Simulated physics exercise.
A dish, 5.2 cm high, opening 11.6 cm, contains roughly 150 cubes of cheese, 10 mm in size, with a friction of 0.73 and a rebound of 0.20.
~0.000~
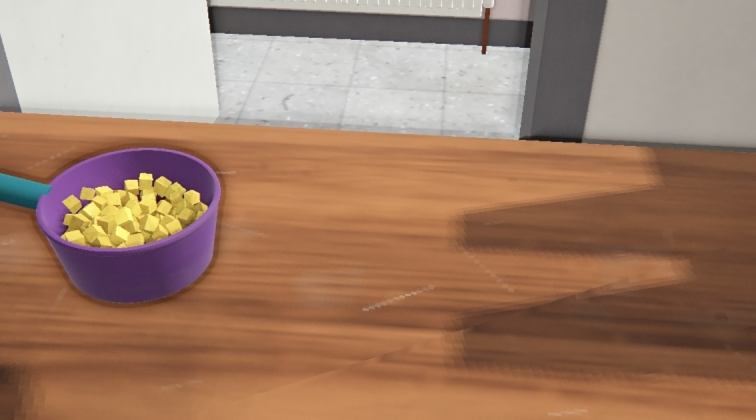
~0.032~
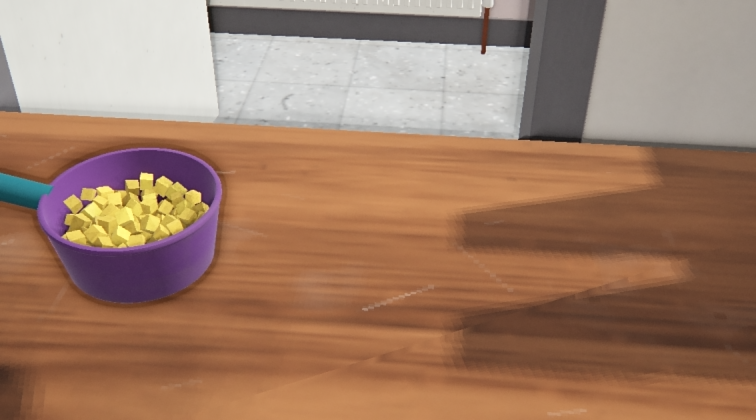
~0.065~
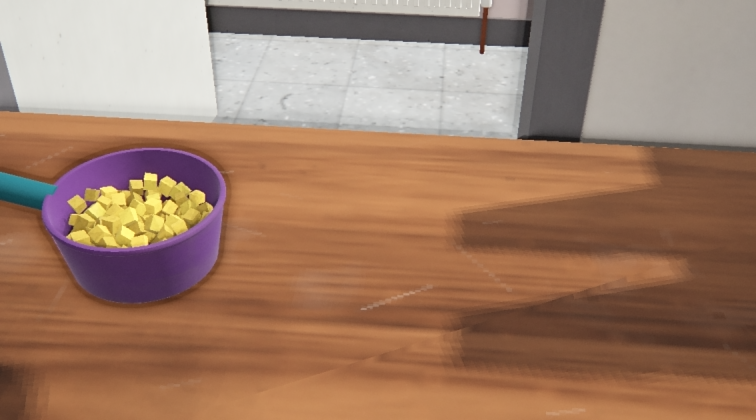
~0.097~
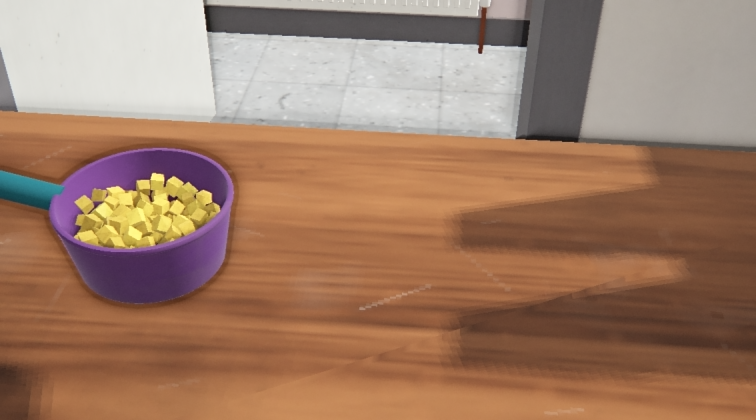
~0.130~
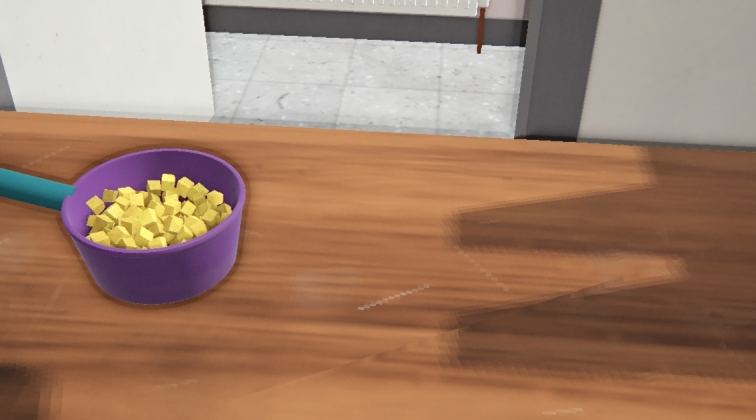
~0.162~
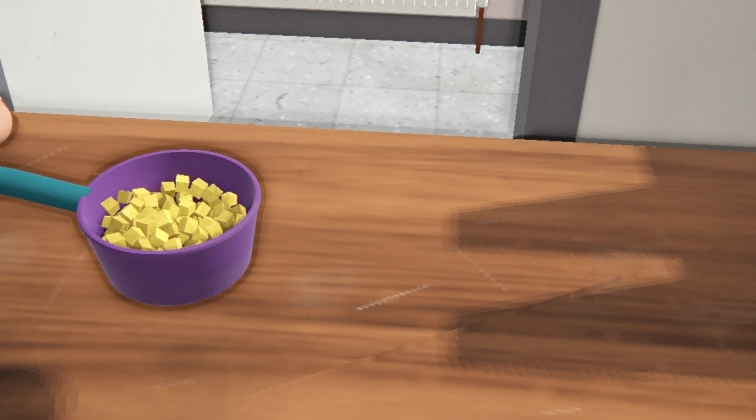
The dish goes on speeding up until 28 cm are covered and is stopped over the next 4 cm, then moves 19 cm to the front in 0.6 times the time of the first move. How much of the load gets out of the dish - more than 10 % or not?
Not more than 10 %.
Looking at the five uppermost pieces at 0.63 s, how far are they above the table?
Around 17 centimetres.
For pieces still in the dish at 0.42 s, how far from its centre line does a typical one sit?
Distance: Some 3.5 cm.
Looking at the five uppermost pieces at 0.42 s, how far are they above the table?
I'd estimate close to 16 centimetres up from the table.
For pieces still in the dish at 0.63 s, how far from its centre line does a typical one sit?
About 3.5 cm.
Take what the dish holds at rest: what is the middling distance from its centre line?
It comes out near 3.5 cm from the centre line.
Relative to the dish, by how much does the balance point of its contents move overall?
Roughly 0.5 centimetres.
Then, at 0.42 s, tilt 0 degrees; dish 100 %; middle of all pieces near (438, 254).
After 0.63 s, tilt 0 degrees; dish 100 %; middle of all pieces near (602, 283).
Then, at 0.83 s, tilt 0 degrees; dish 100 %.
Then, at 1.02 s, tilt 0 degrees; dish 100 %.
In the end, at 1.3 s, dish 100 %.
